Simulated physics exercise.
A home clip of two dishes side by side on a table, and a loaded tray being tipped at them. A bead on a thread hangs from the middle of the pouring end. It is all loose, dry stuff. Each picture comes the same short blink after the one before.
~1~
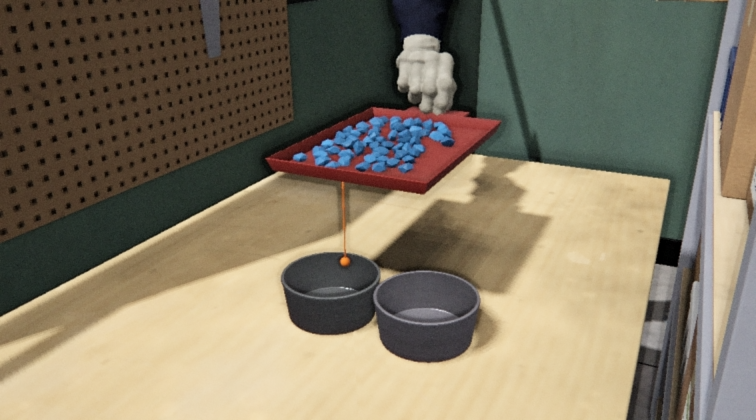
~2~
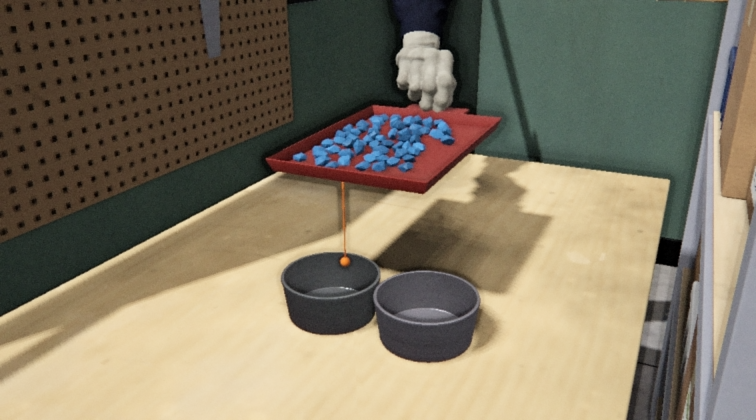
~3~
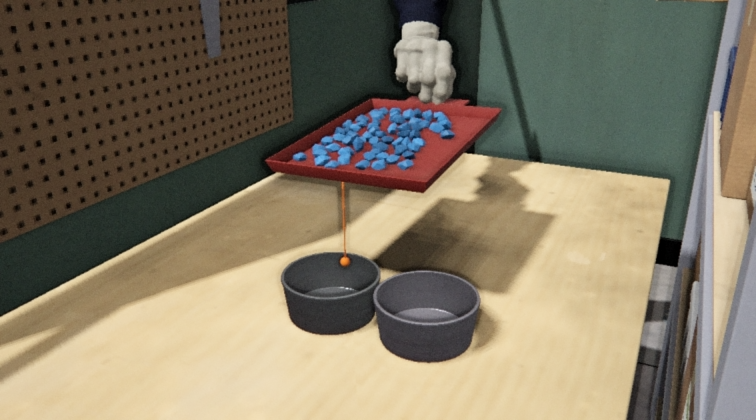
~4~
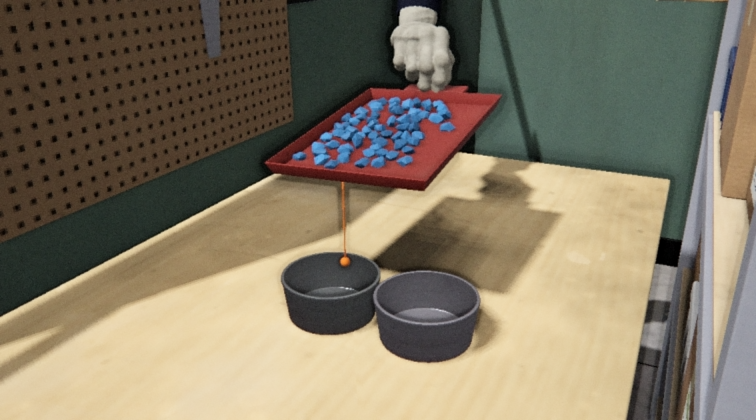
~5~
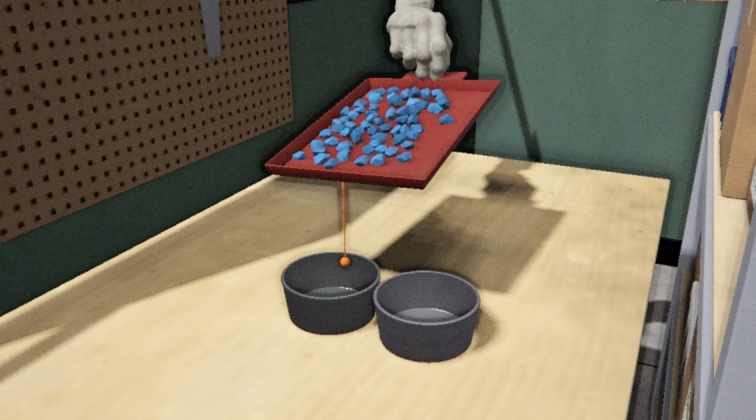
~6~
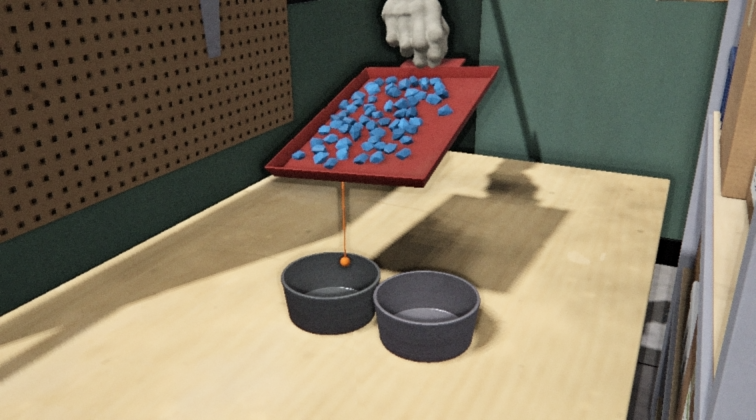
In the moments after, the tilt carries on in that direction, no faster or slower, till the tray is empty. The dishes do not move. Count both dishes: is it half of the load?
They take under half between them.
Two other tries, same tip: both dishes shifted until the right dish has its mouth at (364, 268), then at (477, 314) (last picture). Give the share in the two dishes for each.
Roughly 30 per cent, and 10 per cent.
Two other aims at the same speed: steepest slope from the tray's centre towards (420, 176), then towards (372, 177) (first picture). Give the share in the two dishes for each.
Roughly 100 per cent, and 70 per cent.
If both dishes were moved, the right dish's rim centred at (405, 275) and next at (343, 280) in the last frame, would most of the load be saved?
At the first place the smaller part, at the second the larger part.
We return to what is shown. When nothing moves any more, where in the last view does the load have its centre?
At about (278, 307).
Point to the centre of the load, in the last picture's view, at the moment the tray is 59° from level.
Roughly at (301, 161).
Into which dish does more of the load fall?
Fuller: The dish on the left.
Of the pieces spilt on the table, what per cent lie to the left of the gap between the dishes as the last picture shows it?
Some 100 per cent.
Just after the last frame, tray tipped steeply; the larger part on the tray; about a tenth in the air.
A moment on, tray tipped right over; about a tenth on the tray; roughly a quarter in the left dish; roughly half outside both; roughly a quarter in the air.
Further on, tray tipped past a quarter turn; roughly a third in the left dish; roughly two thirds outside both.
When it is over, tray tipped past a quarter turn; not one in the right dish; roughly a third in the left dish; roughly two thirds outside both.
